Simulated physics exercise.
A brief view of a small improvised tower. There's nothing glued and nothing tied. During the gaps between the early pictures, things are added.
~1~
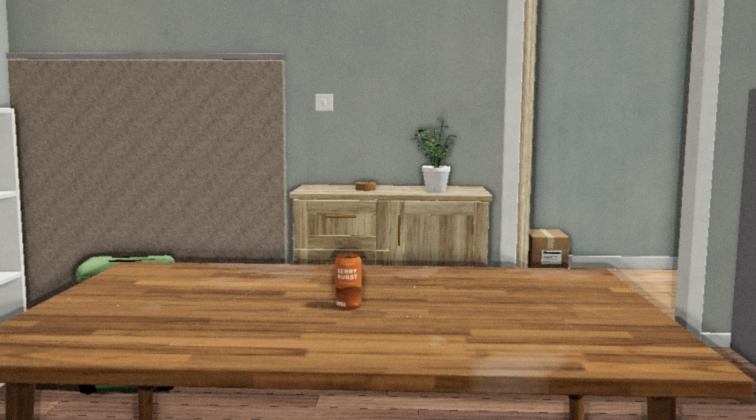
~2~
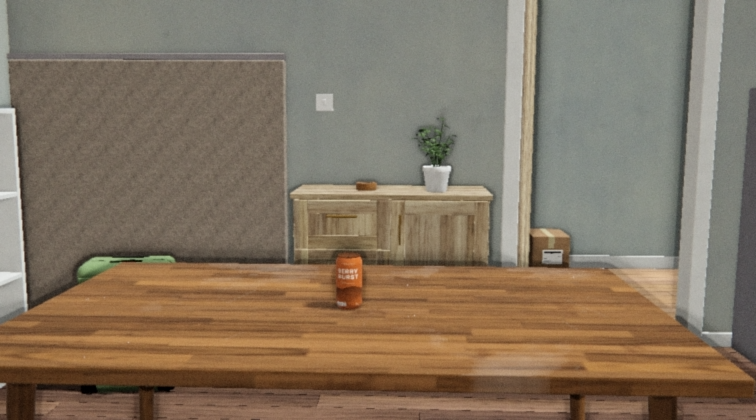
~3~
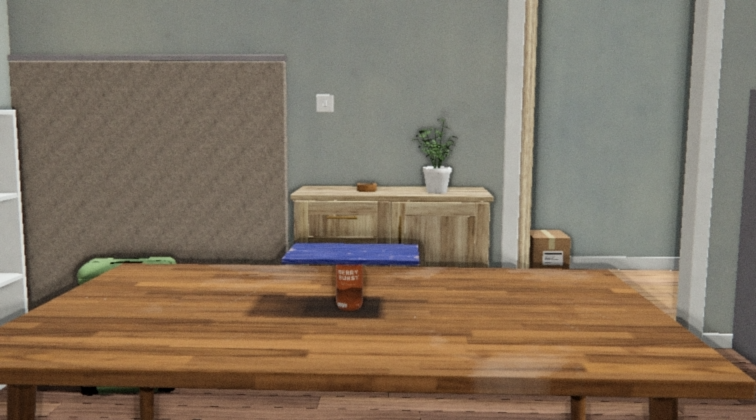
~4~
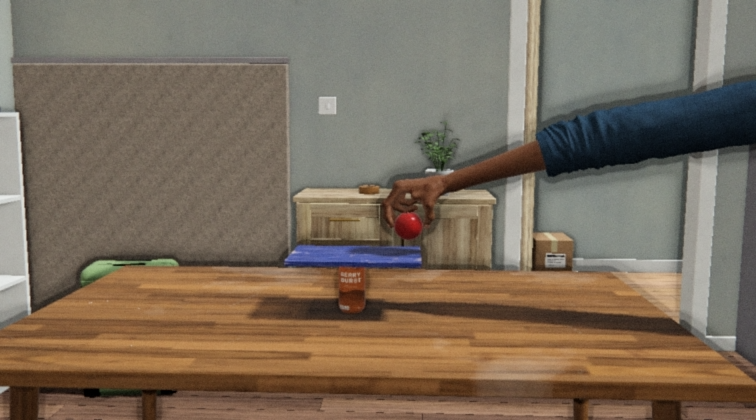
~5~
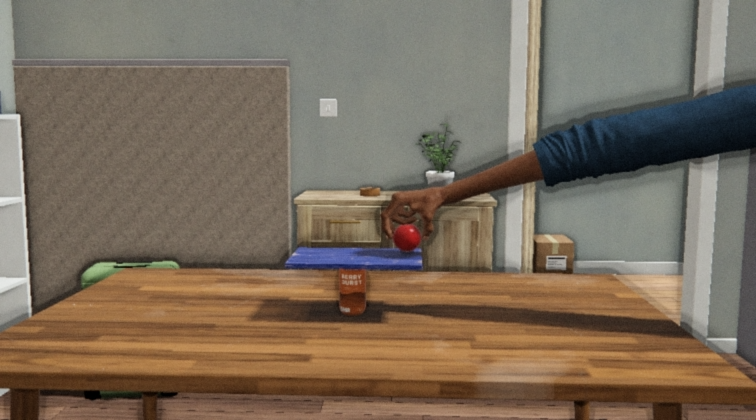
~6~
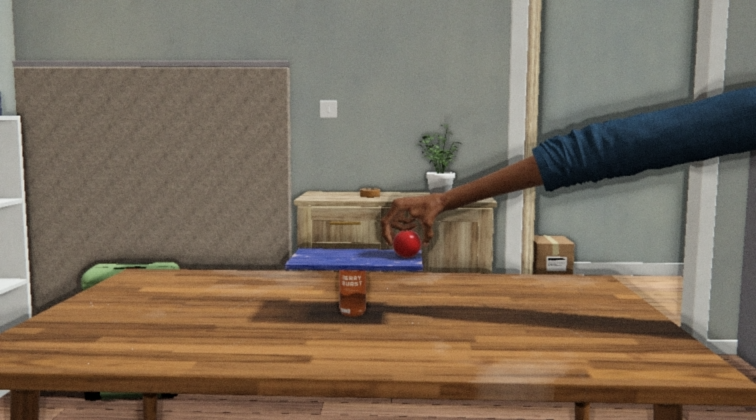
The clip shows an orange can on a wooden table, then a blue board resting on top of it. A hand reaches in from the right and lowers a red tomato onto the board's right side, still holding it.
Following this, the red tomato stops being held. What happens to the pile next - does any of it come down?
Something comes down.
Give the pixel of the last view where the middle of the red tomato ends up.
About (417, 302).
Then, 0.50 s past the last view, red tomato now fallen; blue board rocked 39° from its first pose.
Then, 0.60 s past the last view, blue board rocked 58° from its first pose.
Finally, fallen, red tomato; down or leaning hard in the stack, blue board; orange can still in place. Final places as the last picture's camera would see them, red tomato near (417, 302). The stack comes apart.
